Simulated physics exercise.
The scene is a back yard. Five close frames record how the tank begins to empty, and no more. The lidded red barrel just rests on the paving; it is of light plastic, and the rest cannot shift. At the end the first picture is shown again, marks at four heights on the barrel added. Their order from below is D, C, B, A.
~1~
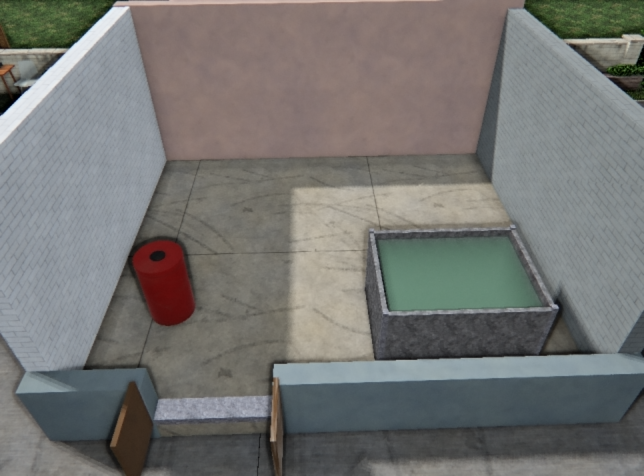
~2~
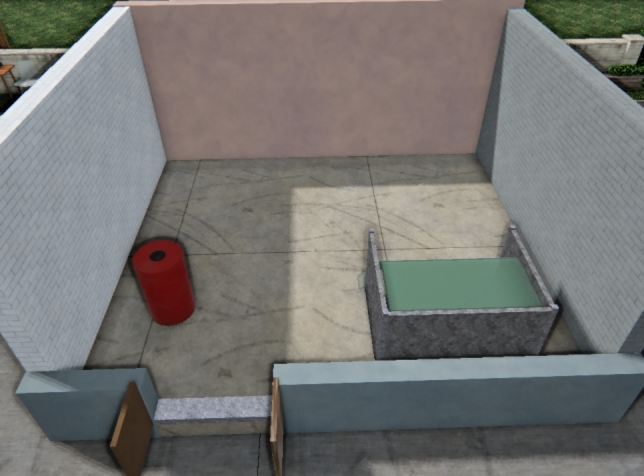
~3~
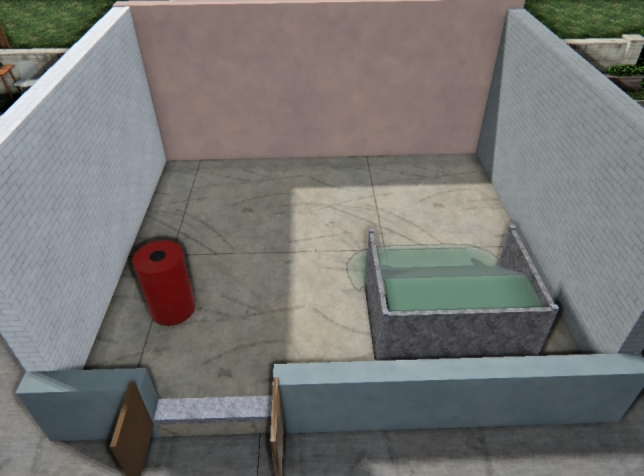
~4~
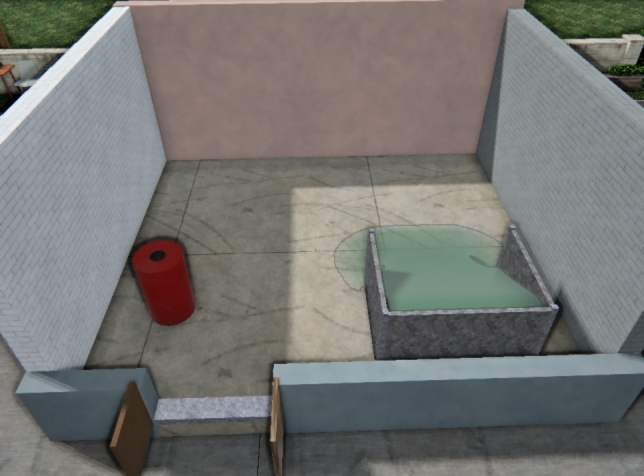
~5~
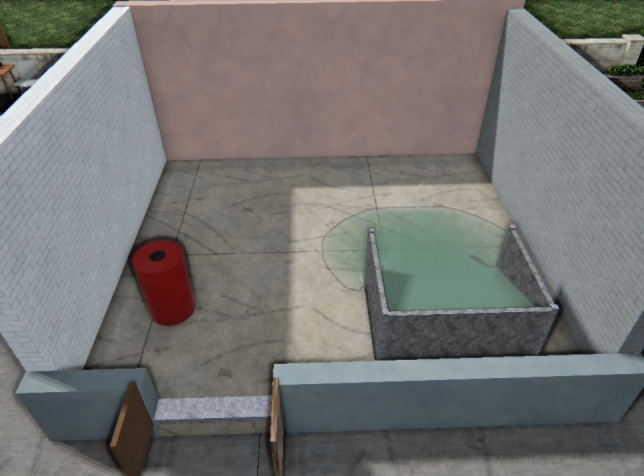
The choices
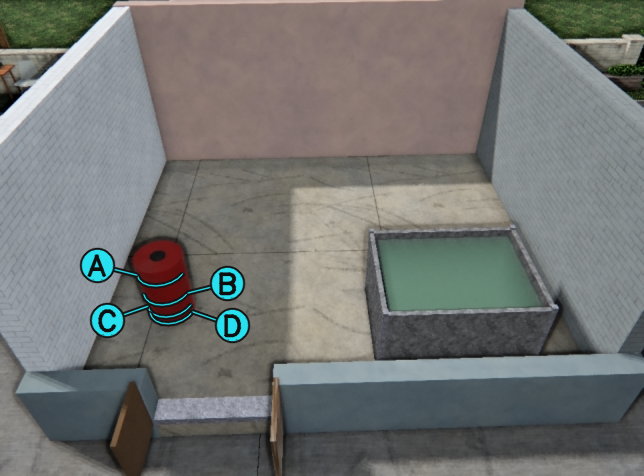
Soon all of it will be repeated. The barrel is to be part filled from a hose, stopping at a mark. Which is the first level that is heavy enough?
Mark C just does it.
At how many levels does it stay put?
Three of them.
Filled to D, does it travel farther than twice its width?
No, it does not.
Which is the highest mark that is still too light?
D it is.
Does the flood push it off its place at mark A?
No, not at all.
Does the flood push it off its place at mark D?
Yes, it does.
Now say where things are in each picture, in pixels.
In the first picture, lid of the red barrel at (158, 256); tank full, its middle at (454, 272); open gate at (211, 369).
In the second picture, water covers 3 % of the ground, mostly out of sight from here.
In the third picture, water covers 6 % of the ground, mostly out of sight from here.
In the fourth picture, 11 % of the ground under water, its edge towards the barrel at (341, 260).
In the fifth picture, lid of the red barrel at (158, 256); 16 % of the ground under water, its edge towards the barrel at (331, 257).
In cyan, A at (156, 285); B at (162, 305); C at (166, 317); D at (168, 323); from the bottom up D, C, B, A.
With A, it does not move.
With B, it does not move.
With C, it does not move.
With D, it is pushed about its own width away.
